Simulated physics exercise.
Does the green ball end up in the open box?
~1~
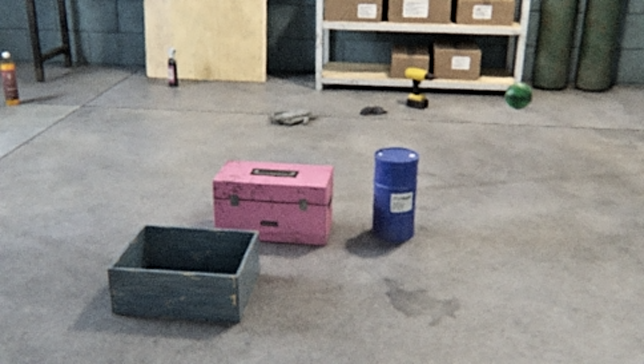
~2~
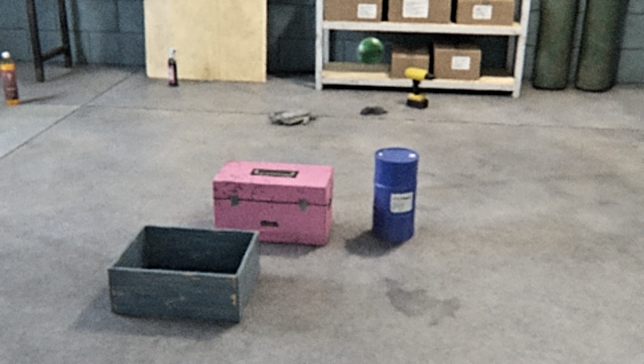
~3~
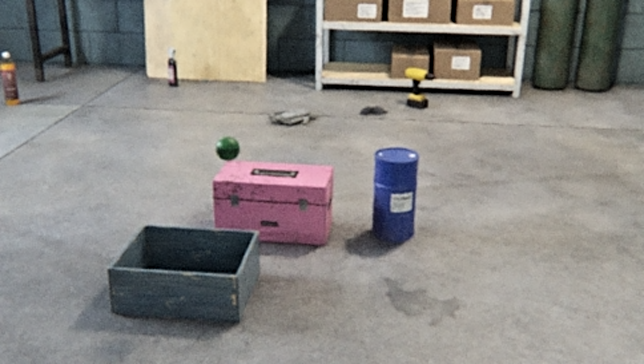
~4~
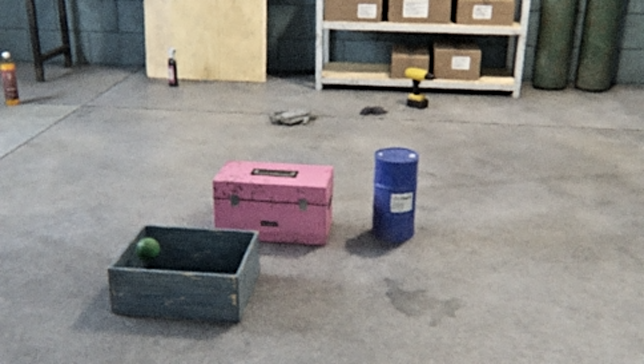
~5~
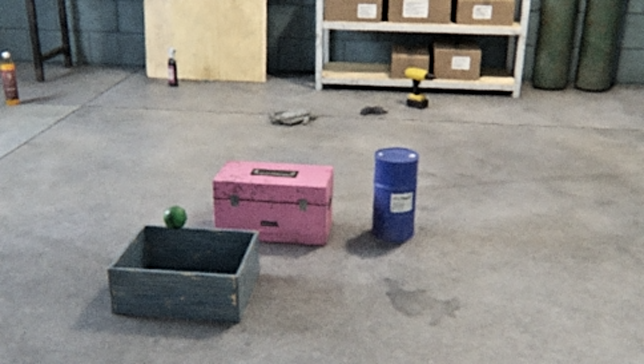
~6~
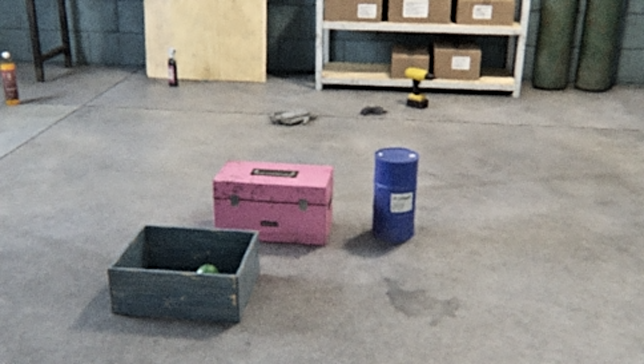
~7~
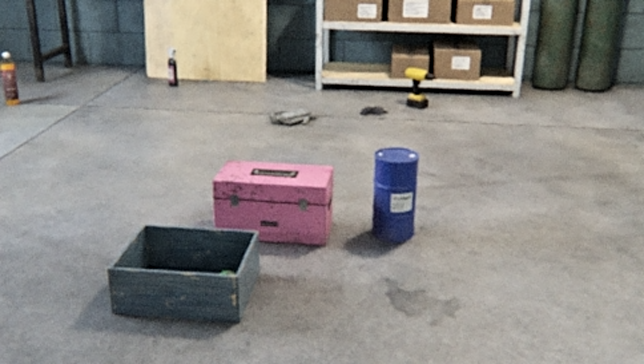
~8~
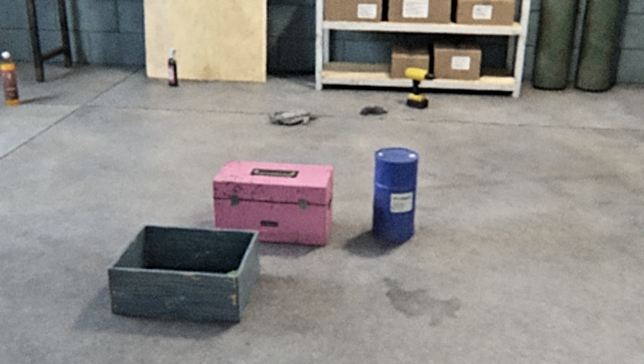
Yes, the ball bounces up once, then drops back into the box and ends inside it, hidden behind its walls.
